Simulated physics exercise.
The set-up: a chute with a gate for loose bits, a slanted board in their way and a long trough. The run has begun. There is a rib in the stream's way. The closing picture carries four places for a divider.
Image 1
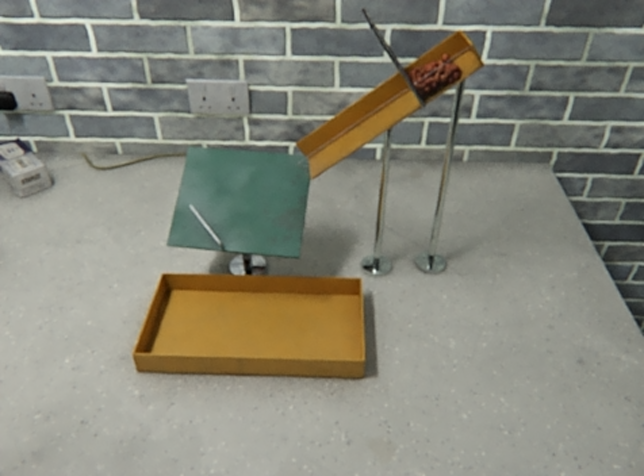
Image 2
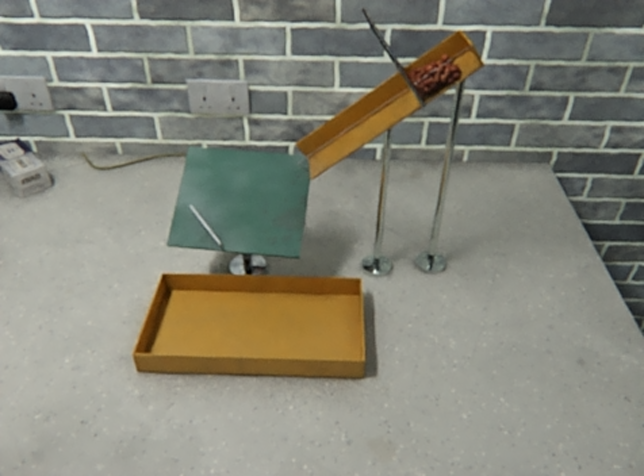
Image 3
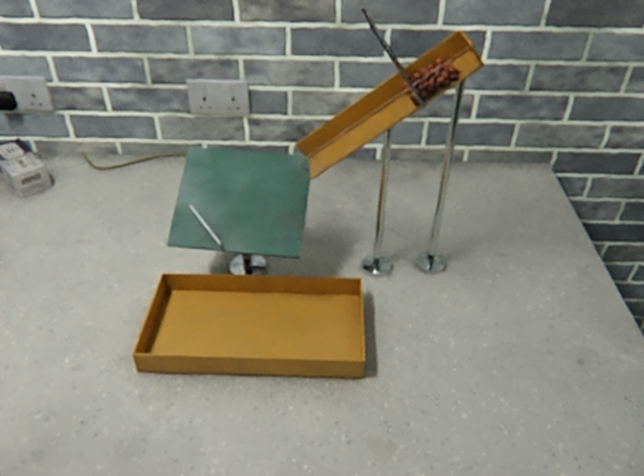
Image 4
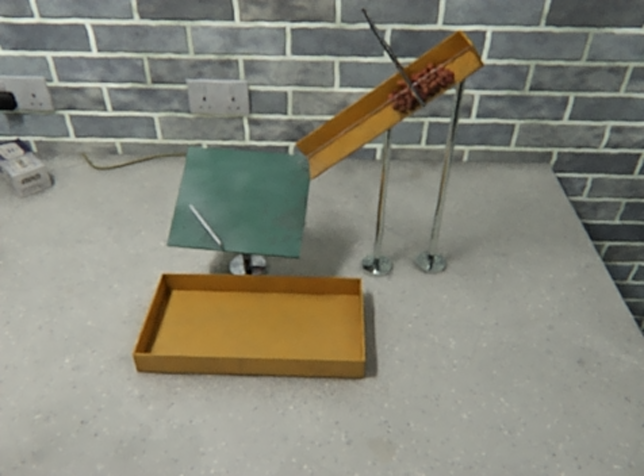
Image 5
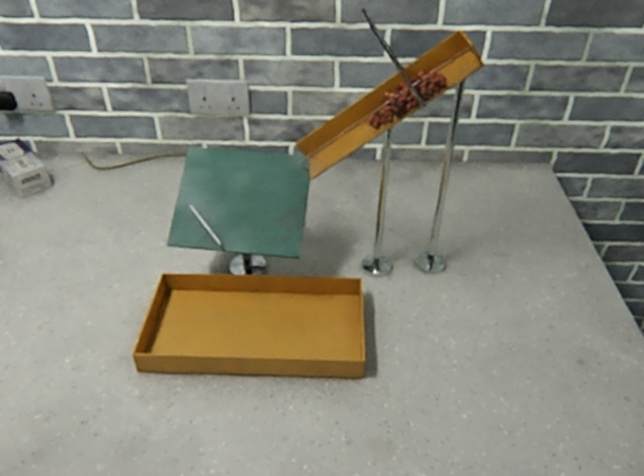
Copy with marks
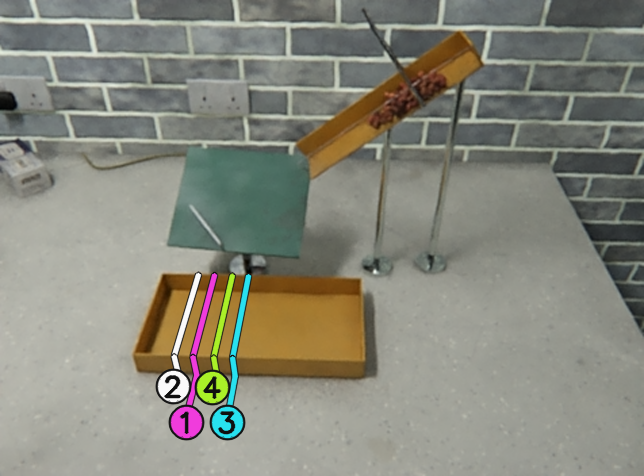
On a grey worktop by a brick wall, a clump of reddish-brown pellets slid slowly down a sloping wooden chute, stretching out leftward past a thin dark rod, while the green board and empty tray stayed still.
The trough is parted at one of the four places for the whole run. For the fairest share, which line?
Choose 4.
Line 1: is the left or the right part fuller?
The right side.
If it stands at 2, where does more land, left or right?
More lands on the right.
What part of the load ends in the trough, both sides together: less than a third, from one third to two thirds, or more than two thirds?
It is more than two thirds.
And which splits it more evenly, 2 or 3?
3 it is.
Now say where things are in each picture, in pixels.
In the first picture, load behind the gate at (430, 77), clay pellets; lip of the chute at (310, 169), sloping fairly steeply.
In the second picture, middle of the board at (241, 199), tilted fairly steeply; middle of its low edge at (232, 252); of its high edge at (250, 151).
In the third picture, front corners of the trough at (133, 354) and (364, 360), empty; front of the load at (408, 91).
In the fourth picture, middle of the load at (418, 86); its front at (395, 107), about a quarter of the way to the lip; rib from (190, 205) to (220, 243).
In the fifth picture, middle of the load at (405, 95); its front at (370, 121), about a third of the way to the lip.
On the marked copy, line 1 crosses the front rim at (193, 355); line 2 crosses the front rim at (174, 355); line 3 crosses the front rim at (232, 357); line 4 crosses the front rim at (213, 356).
If 1 is chosen, of what is caught, a small part on the left of the divider, most on the right.
If 2 is chosen, of what is caught, a stray few on the left of the divider, nearly all on the right.
If 3 is chosen, of what is caught, most on the left of the divider, about a quarter on the right.
If 4 is chosen, of what is caught, about half on the left of the divider, about half on the right.
